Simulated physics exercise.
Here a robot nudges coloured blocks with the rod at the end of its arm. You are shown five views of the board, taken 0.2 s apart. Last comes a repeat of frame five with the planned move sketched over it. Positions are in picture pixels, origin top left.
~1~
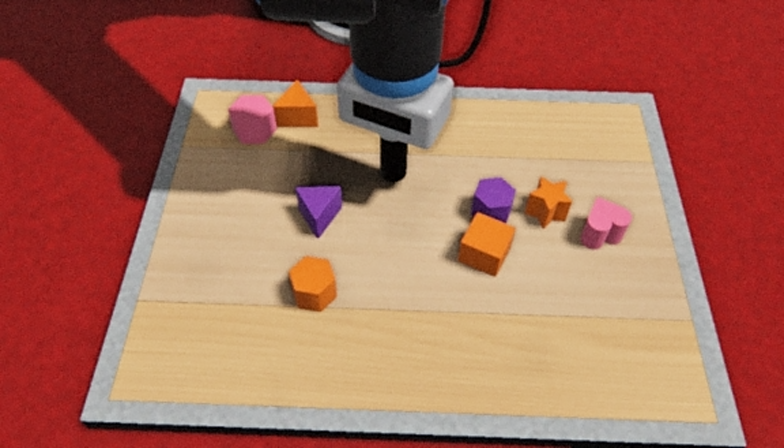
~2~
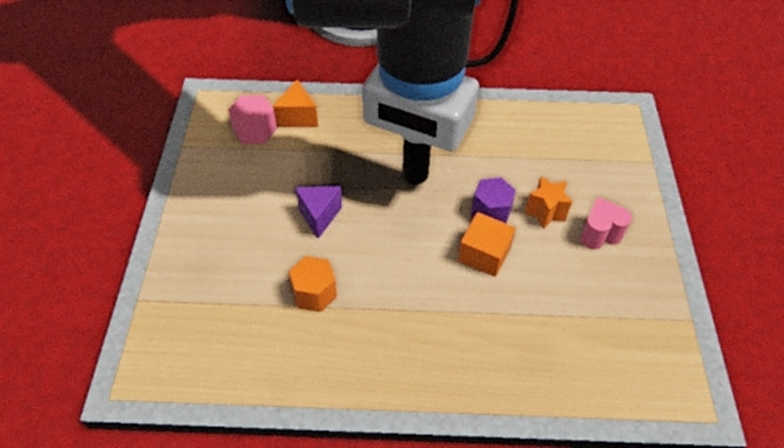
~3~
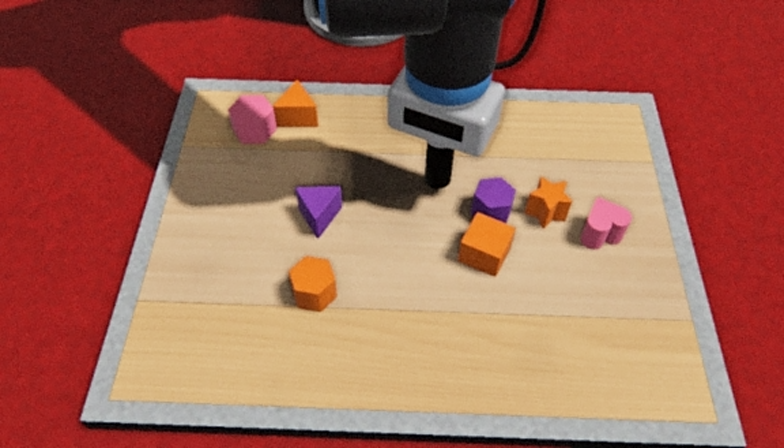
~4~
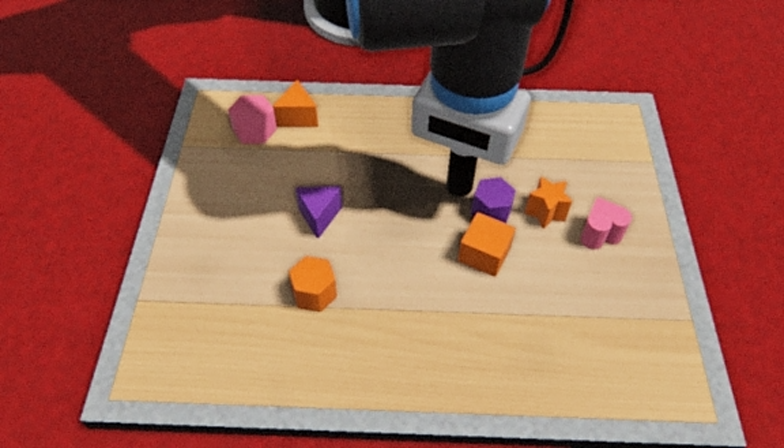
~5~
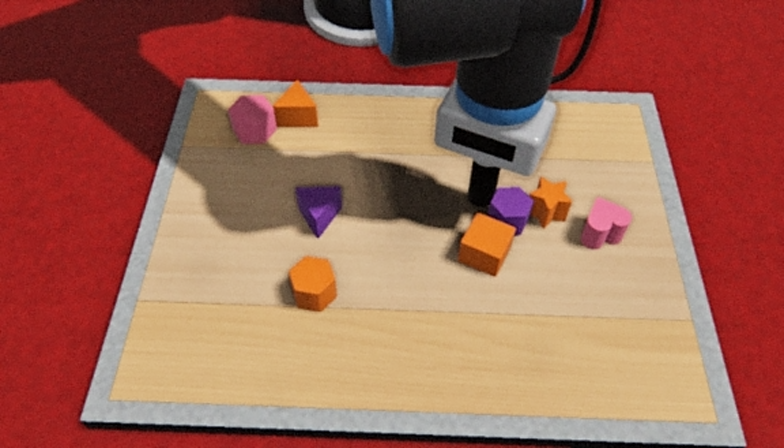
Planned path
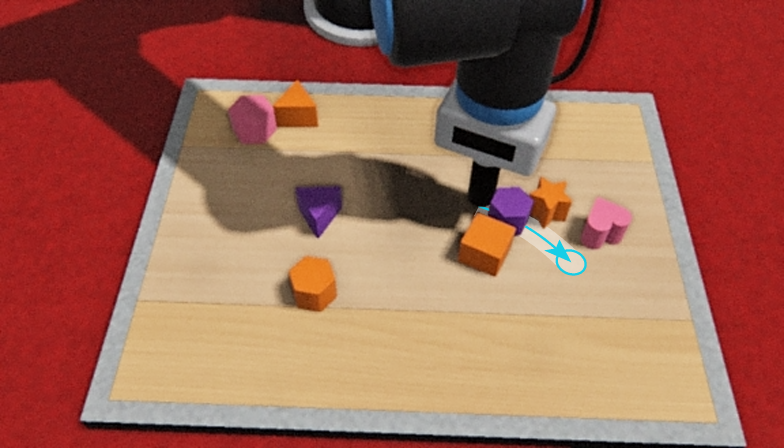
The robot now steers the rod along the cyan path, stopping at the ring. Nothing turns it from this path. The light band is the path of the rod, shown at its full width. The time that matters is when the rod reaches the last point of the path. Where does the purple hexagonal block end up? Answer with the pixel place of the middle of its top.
Roughly at (606, 266).
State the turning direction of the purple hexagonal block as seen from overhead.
From overhead, the rotation is clockwise.
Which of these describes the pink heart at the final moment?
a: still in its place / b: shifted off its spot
Letter a.
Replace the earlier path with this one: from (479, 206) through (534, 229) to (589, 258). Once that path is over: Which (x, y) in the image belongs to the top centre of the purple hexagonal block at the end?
When the path ends, it will be at (611, 269).
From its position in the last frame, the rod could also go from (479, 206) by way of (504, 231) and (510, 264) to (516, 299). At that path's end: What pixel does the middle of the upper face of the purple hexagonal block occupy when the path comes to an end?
Put as a pixel place, it's (547, 227).
The line goes from (479, 206) over (512, 220) and (543, 238) to (571, 262).
On the path given first. One third of the way, rod at (516, 211); purple hexagonal block at (545, 220), turned 20° clockwise; orange star at (558, 192), turned 15° anticlockwise.
Two thirds of the way, rod at (547, 229); purple hexagonal block at (575, 241), turned 30° clockwise; orange star at (559, 191), turned 15° anticlockwise.
At the end, rod at (575, 253); purple hexagonal block at (606, 266), turned 30° clockwise; orange star at (559, 191), turned 15° anticlockwise; pink heart unmoved.
